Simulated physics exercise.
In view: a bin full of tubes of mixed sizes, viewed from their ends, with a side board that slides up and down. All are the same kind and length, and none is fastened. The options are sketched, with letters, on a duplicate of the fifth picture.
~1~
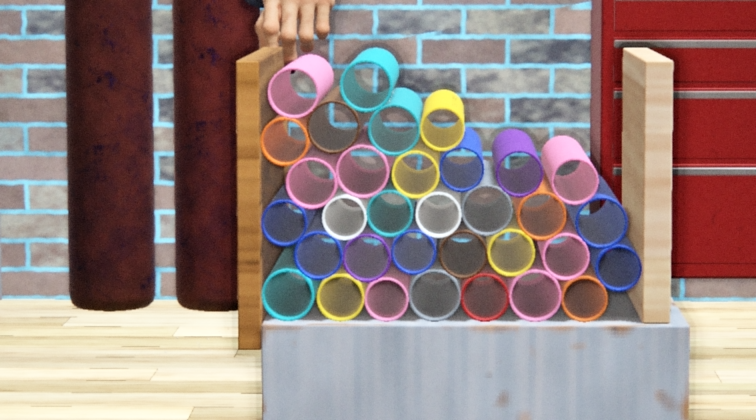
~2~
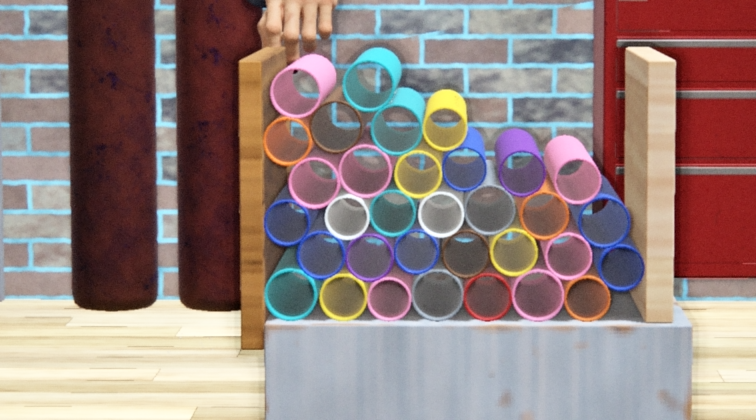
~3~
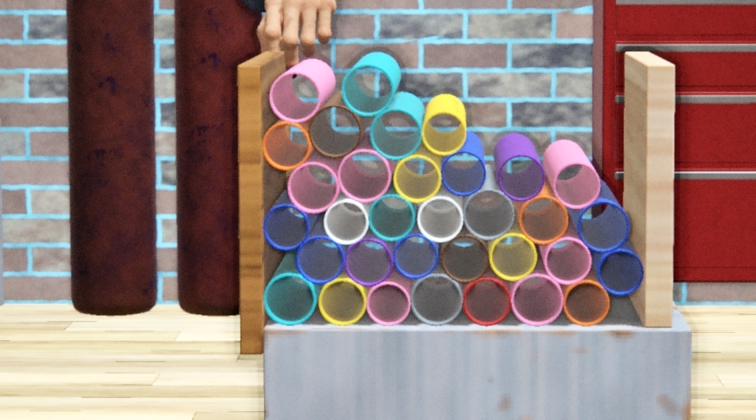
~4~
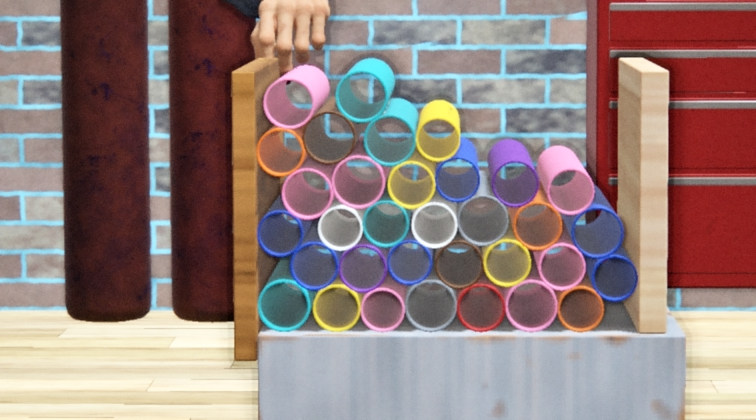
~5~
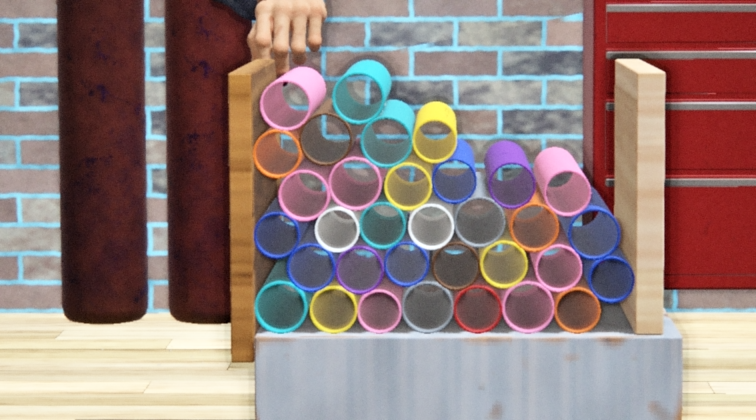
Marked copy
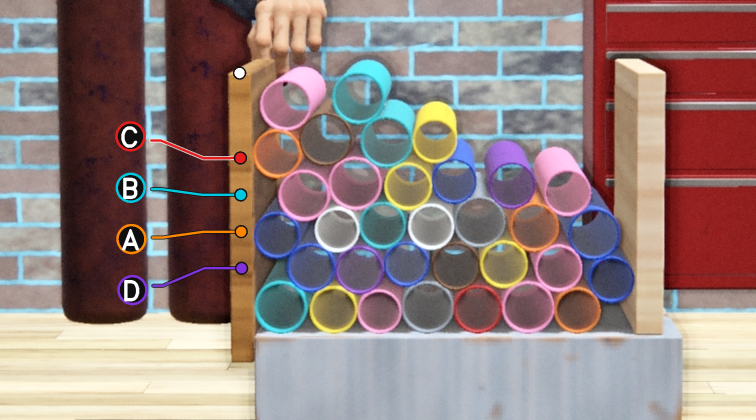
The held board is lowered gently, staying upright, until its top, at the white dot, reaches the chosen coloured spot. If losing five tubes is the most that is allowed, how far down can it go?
The answer is mark D.
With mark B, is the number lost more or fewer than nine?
It loses fewer than nine.
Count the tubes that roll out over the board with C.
It comes to none.
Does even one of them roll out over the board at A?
Yes.
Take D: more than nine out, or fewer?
It loses fewer than nine.
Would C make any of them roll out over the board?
At C: No.
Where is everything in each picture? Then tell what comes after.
The first frame shows a turquoise tube (288, 295); a pink tube (535, 296); a blue tube (284, 223).
The second frame shows a blue tube (287, 223); a turquoise tube (392, 213).
The third frame shows a grey tube (489, 215); a blue tube (603, 227).
The fourth frame shows a pink tube (289, 103); side board (261, 197).
The fifth frame shows a turquoise tube (281, 308); a pink tube (528, 308); a blue tube (277, 236).
On the copy, A at (241, 232); B at (241, 195); C at (240, 158); D at (242, 269); the white dot at (240, 73).
On D. First, top of the board (252, 160).
Then, top of the board (253, 258).
Finally, top of the board (254, 268), two out over the board.
By contrast, A two out over the board; B none out over the board; C none out over the board.
